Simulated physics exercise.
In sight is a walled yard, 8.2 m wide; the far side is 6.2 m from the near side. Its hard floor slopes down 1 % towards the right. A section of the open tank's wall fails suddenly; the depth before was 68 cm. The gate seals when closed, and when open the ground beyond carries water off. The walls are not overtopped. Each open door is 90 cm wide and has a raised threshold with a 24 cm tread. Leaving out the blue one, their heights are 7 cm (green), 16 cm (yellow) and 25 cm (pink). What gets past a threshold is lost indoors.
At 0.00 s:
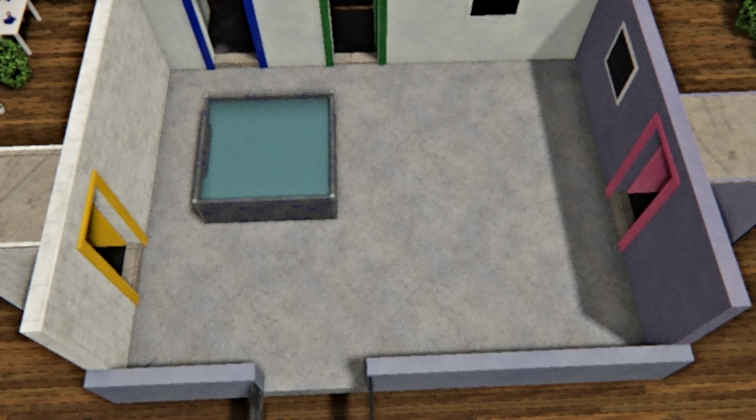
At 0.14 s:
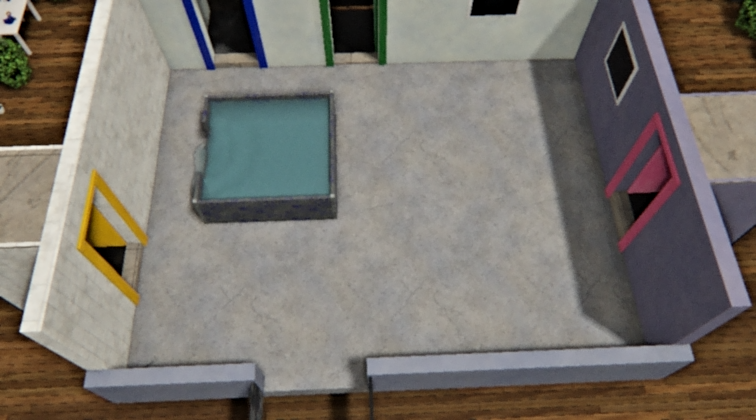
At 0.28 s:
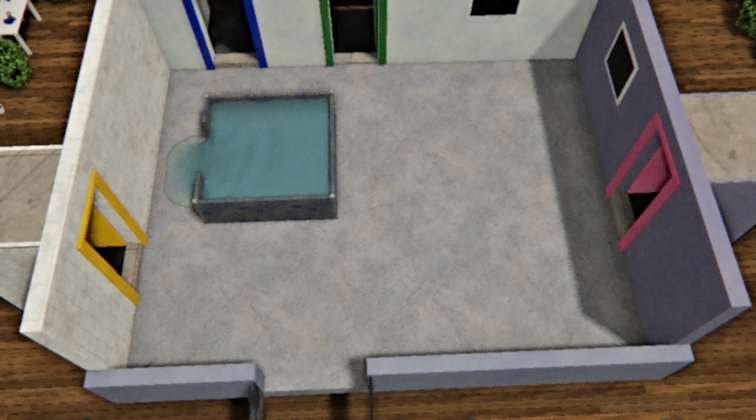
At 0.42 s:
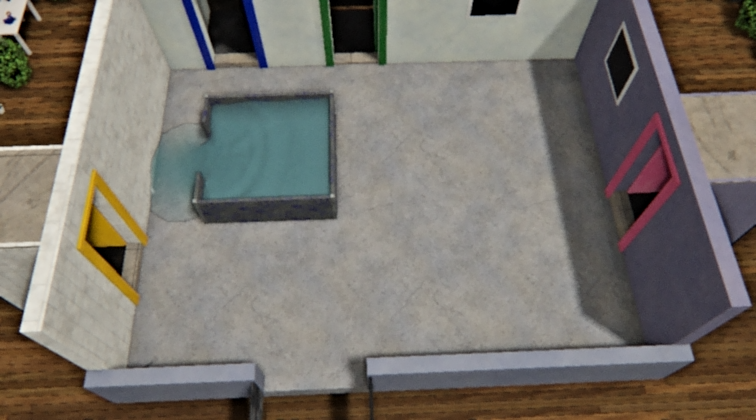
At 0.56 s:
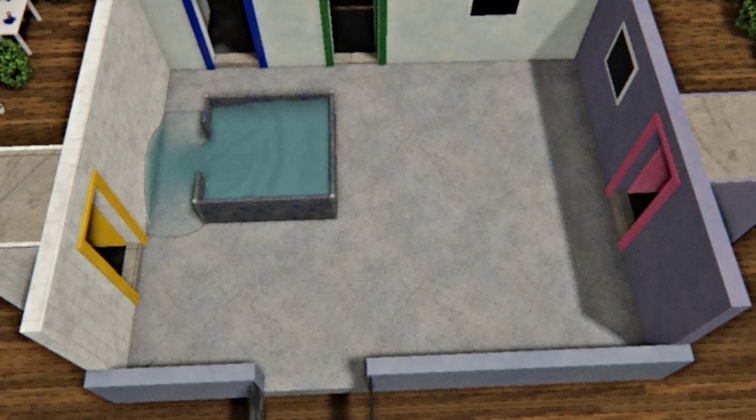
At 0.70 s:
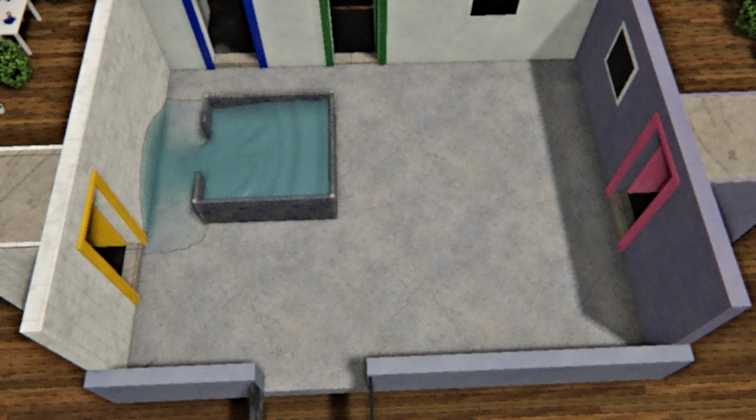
Water burst through a gap in the left side of a square, open tank in a walled yard, then spread across the gray floor to the left wall and fanned out along it both ways.
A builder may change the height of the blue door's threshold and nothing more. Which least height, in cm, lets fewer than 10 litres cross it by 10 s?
Close to 18 cm is just enough.
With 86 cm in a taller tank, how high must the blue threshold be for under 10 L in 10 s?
Then roughly 24 cm.
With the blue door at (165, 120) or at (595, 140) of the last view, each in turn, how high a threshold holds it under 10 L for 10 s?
Roughly 24 and 8.5 cm.
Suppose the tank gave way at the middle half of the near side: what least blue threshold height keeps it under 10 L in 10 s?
About 7.5 cm.
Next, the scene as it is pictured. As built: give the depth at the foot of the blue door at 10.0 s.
About 7.5 cm.
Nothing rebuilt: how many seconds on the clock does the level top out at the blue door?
Around 2.4 s.
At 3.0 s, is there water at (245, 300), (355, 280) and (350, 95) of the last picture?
In that order: Under water, still dry, flooded.
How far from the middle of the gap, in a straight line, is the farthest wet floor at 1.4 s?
Roughly 3.6 m.
After 1.4 s water covers 15 % of the floor, deepest (50 cm) near (166, 171); it has not reached the blue door.
After 3.0 s water covers 35 % of the floor, deepest (32 cm) near (171, 72); 19 cm at the blue door, 14 litres in over its 15 cm threshold.
After 10.0 s water covers 95 % of the floor, deepest (13 cm) near (597, 166); 7 cm at the blue door, 26 litres in over its 15 cm threshold.
At the blue door as built, the water arrived by 1.5 s and peaked near 20 cm at 2.4 s.
Run again over the same 10 s with other heights there, 20 litres in over 16 cm, 3 litres over 21.5 cm. The limit of 10 litres is kept from about 18 cm up.
